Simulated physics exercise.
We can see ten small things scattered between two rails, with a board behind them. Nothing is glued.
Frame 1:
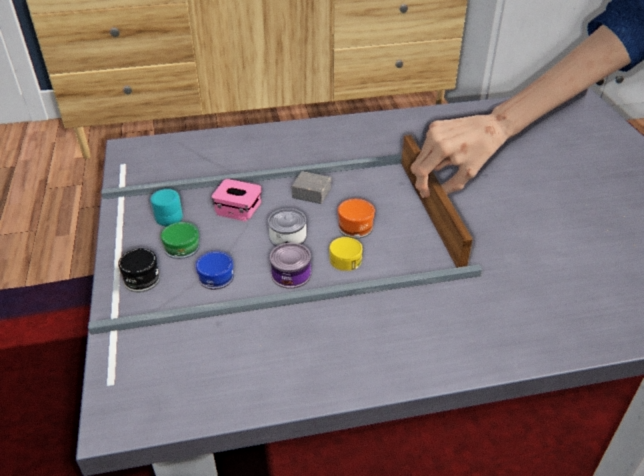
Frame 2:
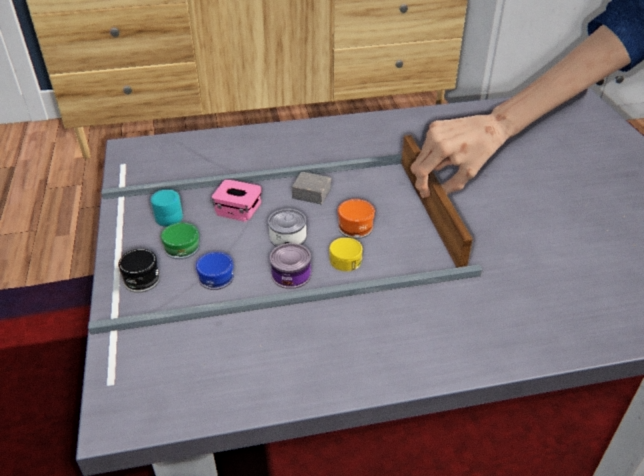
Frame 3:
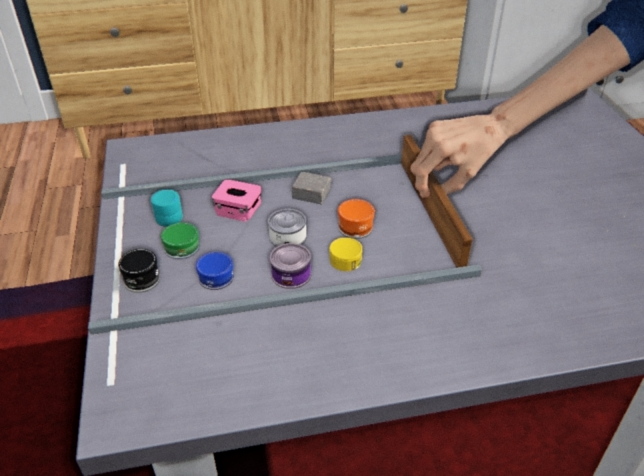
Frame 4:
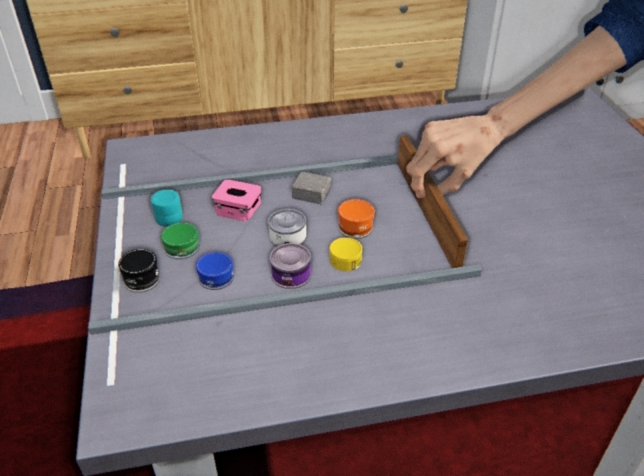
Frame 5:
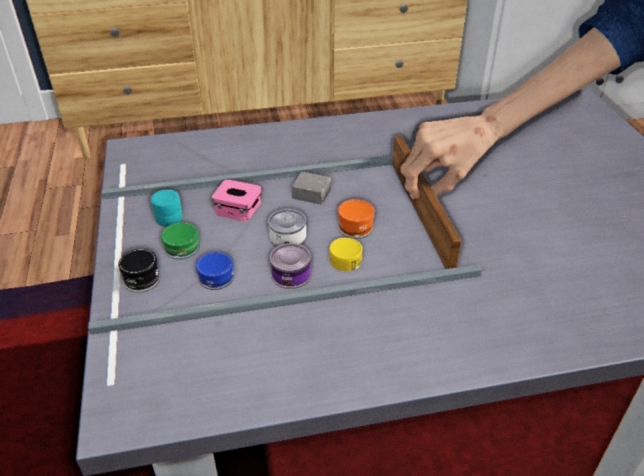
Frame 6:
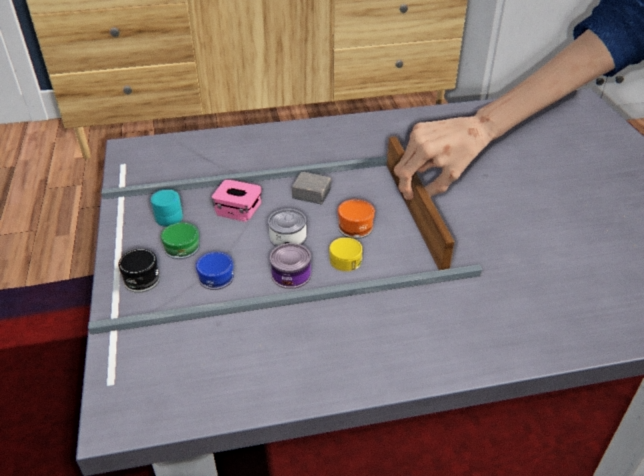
On a grey tabletop, ten small items, mostly coloured tubs, sit still between two rails while a hand grips a wooden board at the right, first holding it in place, then sliding it slightly left toward them.
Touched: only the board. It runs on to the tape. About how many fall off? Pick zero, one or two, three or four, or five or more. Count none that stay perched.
Five or more fall off.
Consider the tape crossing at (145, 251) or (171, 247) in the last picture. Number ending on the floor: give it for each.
The first try gives 5 and the second gives 3.
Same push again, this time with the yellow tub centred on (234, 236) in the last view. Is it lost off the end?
From that start, the object then does not stay.
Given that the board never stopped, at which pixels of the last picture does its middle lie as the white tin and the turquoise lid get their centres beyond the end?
With the white tin it sits around (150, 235), with the turquoise lid around (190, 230).
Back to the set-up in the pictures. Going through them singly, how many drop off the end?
Result: A total of 6.
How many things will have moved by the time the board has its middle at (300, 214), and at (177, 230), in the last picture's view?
By then 6, and 10.
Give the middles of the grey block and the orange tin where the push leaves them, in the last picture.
The grey block comes to rest close to (102, 219), while the orange tin rests close to (97, 248).
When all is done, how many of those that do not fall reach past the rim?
The overhang total is 4.
A little later, none off yet; black tin at rest near (140, 270); turquoise lid at rest near (167, 208); green tin at rest near (181, 241).
When it is over, the number that fall off is five or more; down, white tin, pink case, blue pot, green tin, turquoise lid and black tin.
